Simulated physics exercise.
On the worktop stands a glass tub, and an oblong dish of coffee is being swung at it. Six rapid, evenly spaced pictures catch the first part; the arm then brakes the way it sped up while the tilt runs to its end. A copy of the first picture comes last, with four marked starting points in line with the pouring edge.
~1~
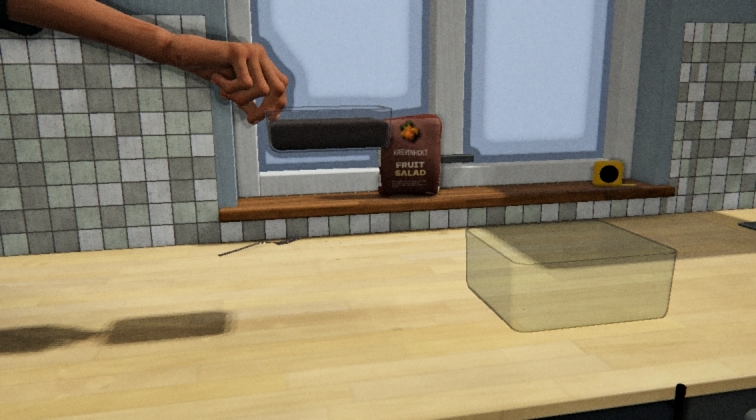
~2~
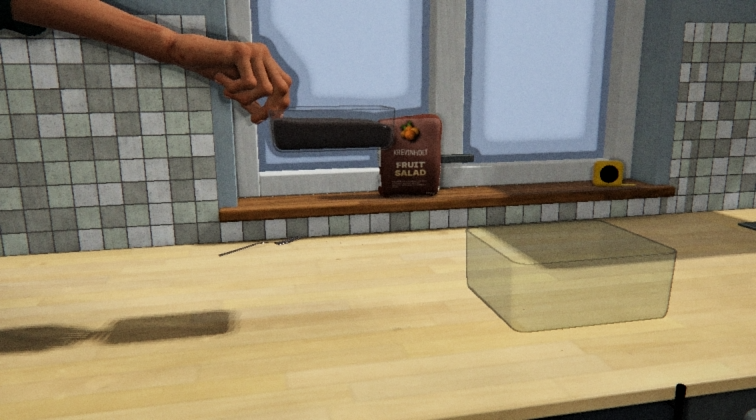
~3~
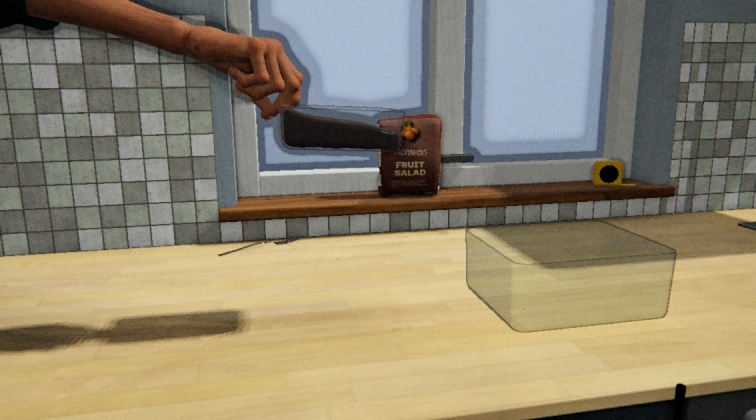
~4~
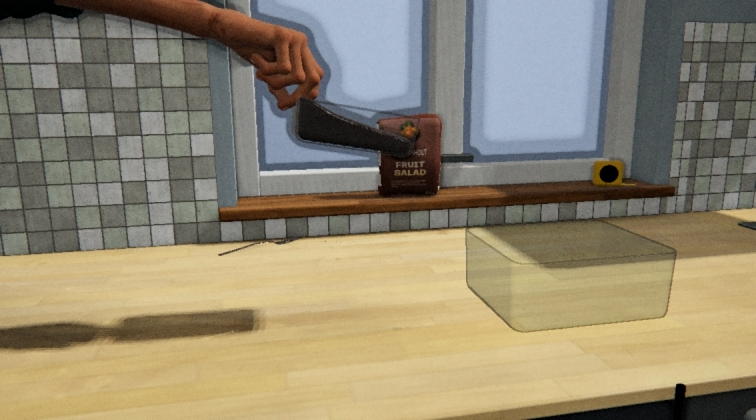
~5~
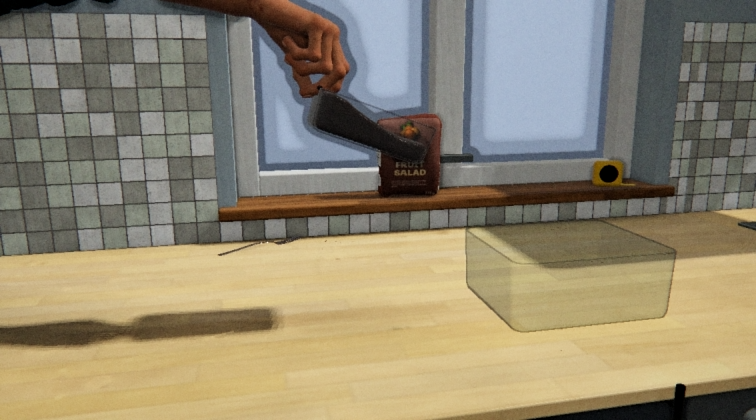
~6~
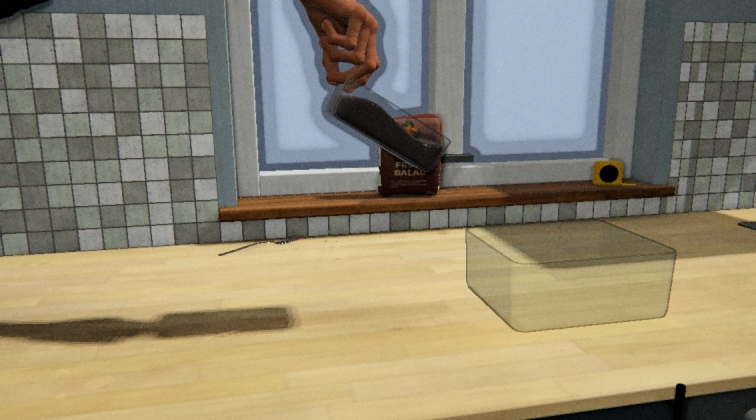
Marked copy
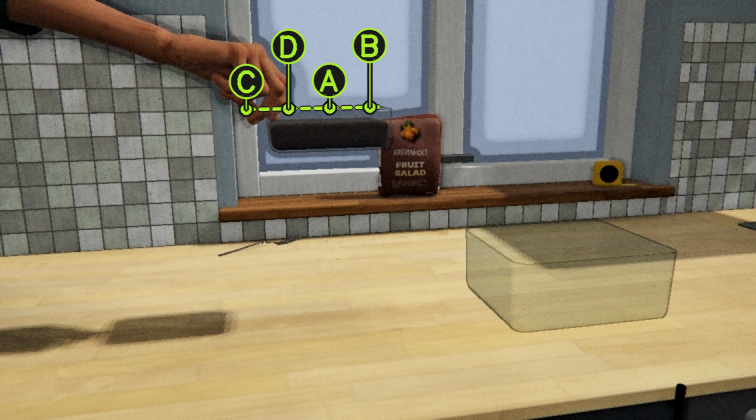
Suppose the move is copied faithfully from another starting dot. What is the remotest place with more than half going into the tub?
It is A.
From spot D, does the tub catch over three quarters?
No.
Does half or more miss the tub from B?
No.
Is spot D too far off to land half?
Yes.
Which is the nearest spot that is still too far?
It is D.
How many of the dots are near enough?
Two of the four.
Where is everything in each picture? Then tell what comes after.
Upright, lip at (384, 107); tub from (510, 331) to (664, 315); nothing has left yet, in the first frame.
Upright, lip at (387, 107); nothing has left yet, in the second frame.
Tipped about 3°, lip at (396, 109); nothing has left yet, in the third frame.
Tipped about 10°, lip at (411, 116); coffee is over the rim, down to (307, 99), in the fourth frame.
Tipped about 20°, lip at (427, 126); nothing has left yet, in the fifth frame.
Tipped about 32°, lip at (441, 138); nothing has left yet, in the sixth frame.
In lime, A at (329, 108); B at (369, 107); C at (246, 109); D at (288, 108).
For spot A, about 67 % lands in the tub, 28 % falls short and 5 % goes beside or beyond.
For spot B, about 79 % lands in the tub, 13 % falls short and 9 % goes beside or beyond.
For spot C, about 0 % lands in the tub, 98 % falls short.
For spot D, about 30 % lands in the tub, 65 % falls short and 5 % goes beside or beyond.
